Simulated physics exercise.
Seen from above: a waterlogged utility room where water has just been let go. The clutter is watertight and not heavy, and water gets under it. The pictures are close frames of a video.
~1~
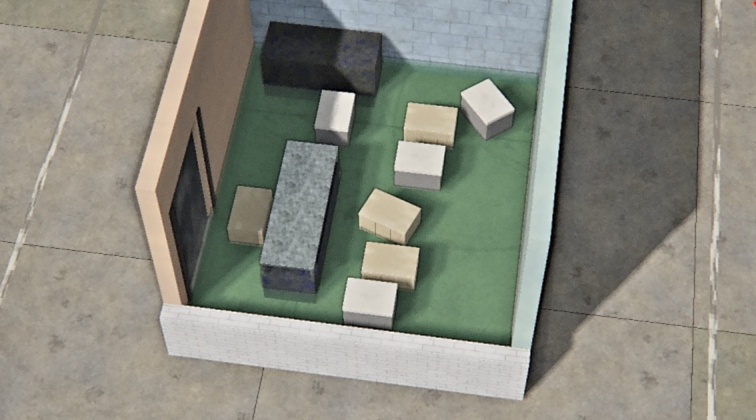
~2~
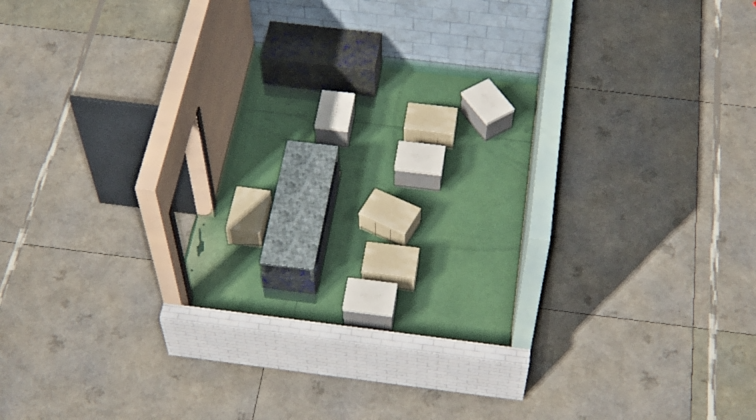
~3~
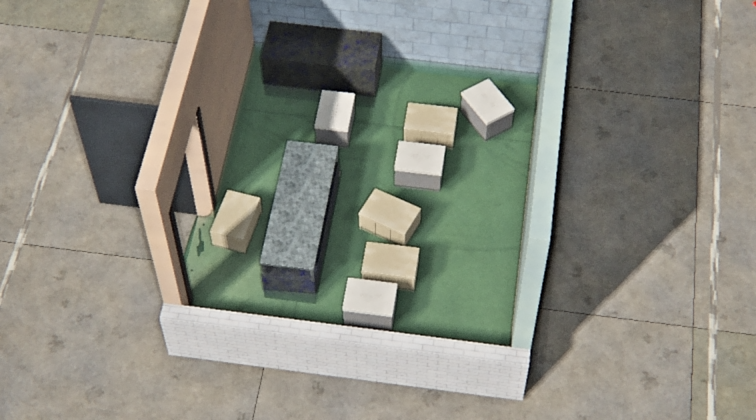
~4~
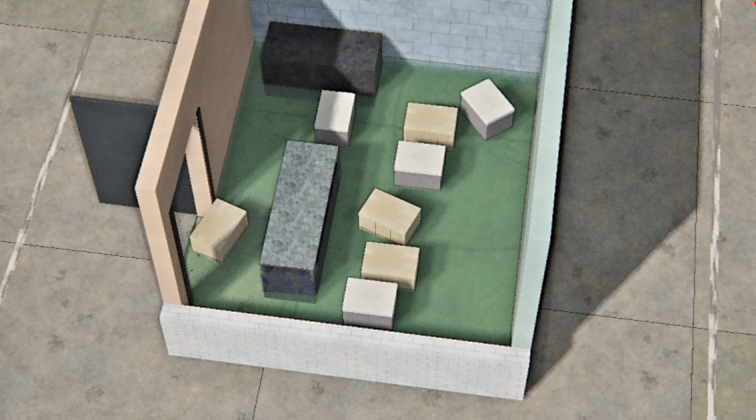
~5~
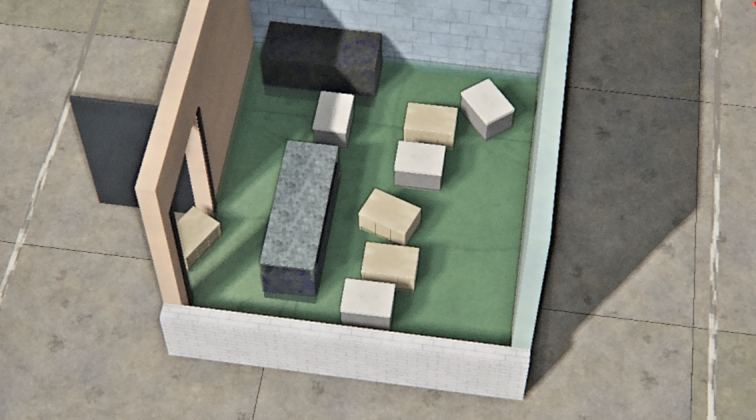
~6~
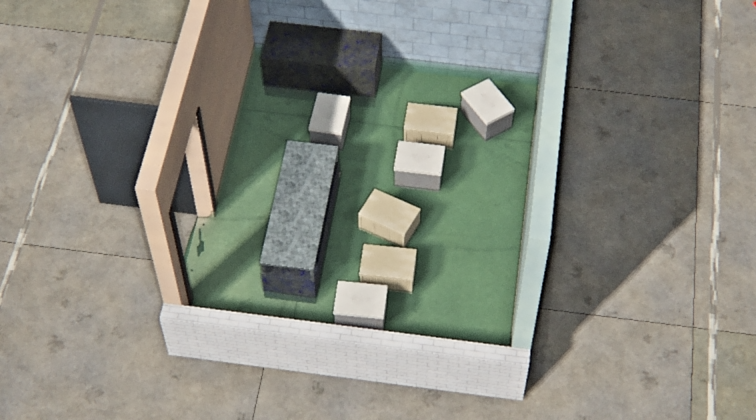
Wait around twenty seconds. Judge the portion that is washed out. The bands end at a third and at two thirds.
It is from one to two thirds.
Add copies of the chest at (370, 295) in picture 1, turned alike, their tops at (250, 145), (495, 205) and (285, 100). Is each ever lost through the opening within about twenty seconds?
One after the other: Carried outside, left behind, washed out.
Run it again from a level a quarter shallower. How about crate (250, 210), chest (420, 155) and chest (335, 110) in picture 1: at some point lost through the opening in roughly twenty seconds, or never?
In that order: Through, carried outside, yes.
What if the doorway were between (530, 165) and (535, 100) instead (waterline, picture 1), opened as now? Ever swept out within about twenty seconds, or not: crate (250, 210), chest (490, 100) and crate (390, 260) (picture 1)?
As listed: Kept in, gone, gone.
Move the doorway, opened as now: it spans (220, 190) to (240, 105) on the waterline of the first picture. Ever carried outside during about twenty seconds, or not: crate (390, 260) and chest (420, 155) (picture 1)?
In turn: Still in, washed out.
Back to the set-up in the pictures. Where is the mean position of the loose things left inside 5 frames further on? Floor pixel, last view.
Roughly at (365, 209).
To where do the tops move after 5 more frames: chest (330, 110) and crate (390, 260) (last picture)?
Around (271, 128) and (357, 281).
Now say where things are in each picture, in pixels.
A chest at (370, 296), afloat; a chest at (335, 110) floats; 0 of 8 have shifted, in the first frame.
A chest at (370, 296), afloat; a chest at (335, 110), afloat; 0 of 8 have shifted, in the second frame.
A chest at (370, 296), afloat; a chest at (335, 110), afloat; 1 of 8 have shifted, in the third frame.
A chest at (370, 296) floats; a chest at (335, 110), afloat; 1 of 8 have shifted, in the fourth frame.
A chest at (368, 297), afloat; a chest at (333, 111) floats; 1 of 8 have shifted, in the fifth frame.
A chest at (361, 299) floats, close to its start; a chest at (330, 112), afloat, close to its start; 3 of 8 have shifted, in the sixth frame.
A moment on, 1 of 8 are out; 7 afloat.
Next, 3 of 8 are out; 5 afloat.
Later, 4 of 8 are out; 4 afloat.
In the end, 5 of 8 are out; 3 afloat.
